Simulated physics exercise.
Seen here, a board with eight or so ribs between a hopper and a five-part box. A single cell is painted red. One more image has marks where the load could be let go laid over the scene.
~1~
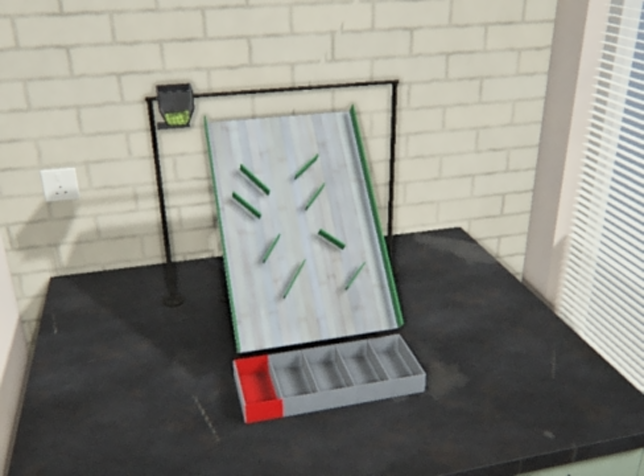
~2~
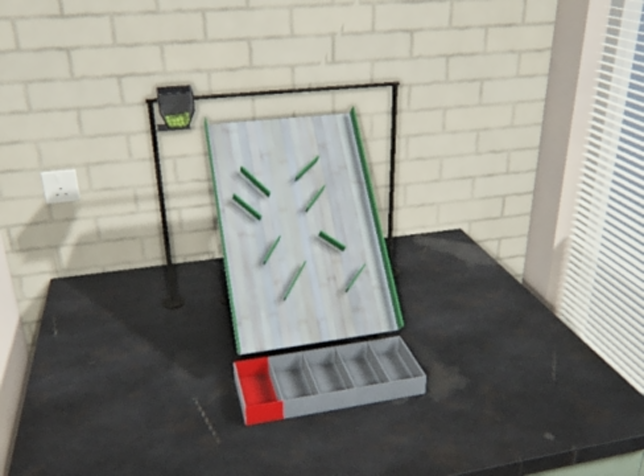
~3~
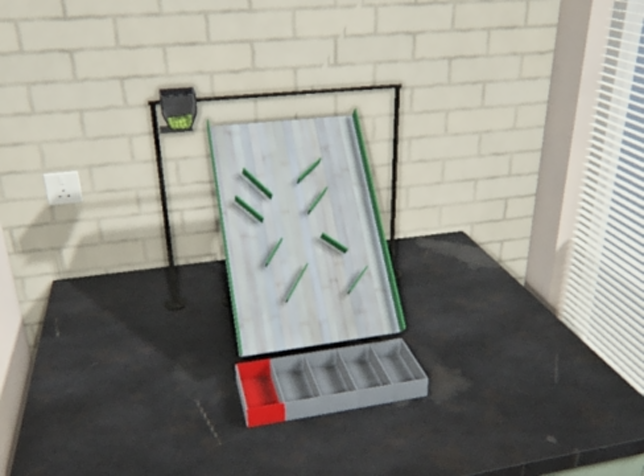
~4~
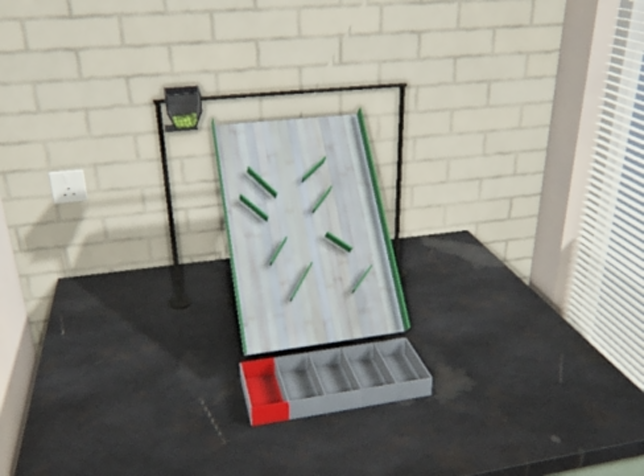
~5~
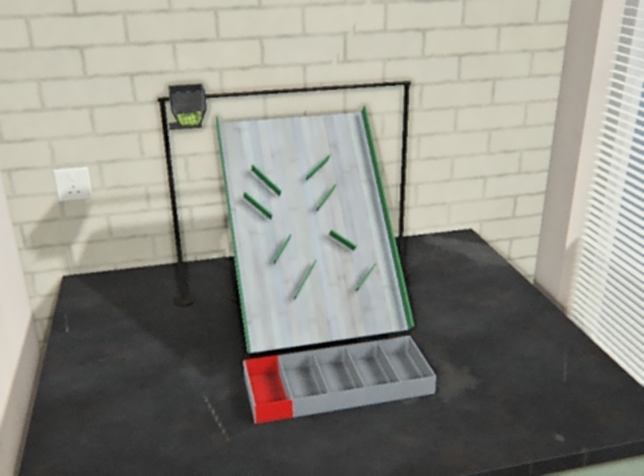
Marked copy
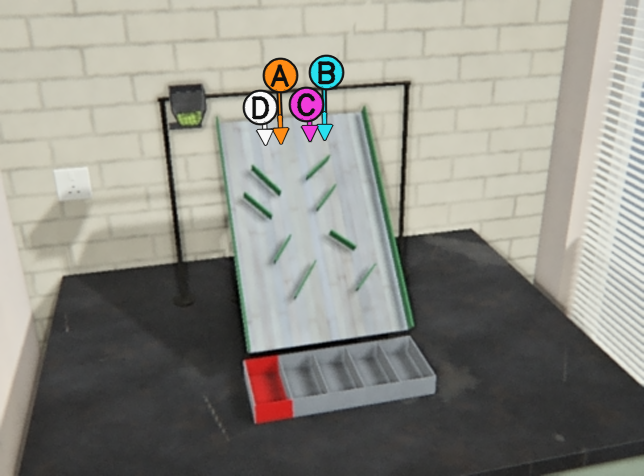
Camera drifting slightly around a still tabletop scene: a ribbed sloping board, a small hopper, and a divided tray with one red cell.
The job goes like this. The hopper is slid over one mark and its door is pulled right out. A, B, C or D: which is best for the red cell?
Take C.
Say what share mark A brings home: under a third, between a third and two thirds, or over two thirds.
Mark A gives between a third and two thirds.
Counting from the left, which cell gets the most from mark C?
The first from the left.
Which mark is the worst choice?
D it is.
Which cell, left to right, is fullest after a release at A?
It is the first one.
On the marked copy, mark A meets the board at (280, 138); mark B meets the board at (324, 134); mark C meets the board at (309, 135); mark D meets the board at (265, 139).
With A, about half in the red cell, about a third in other cells, a small part outside the box.
With B, about half in the red cell, about half in other cells.
With C, most in the red cell, a small part in other cells, a small part outside the box.
With D, about a quarter in the red cell, about two thirds in other cells, a small part outside the box.
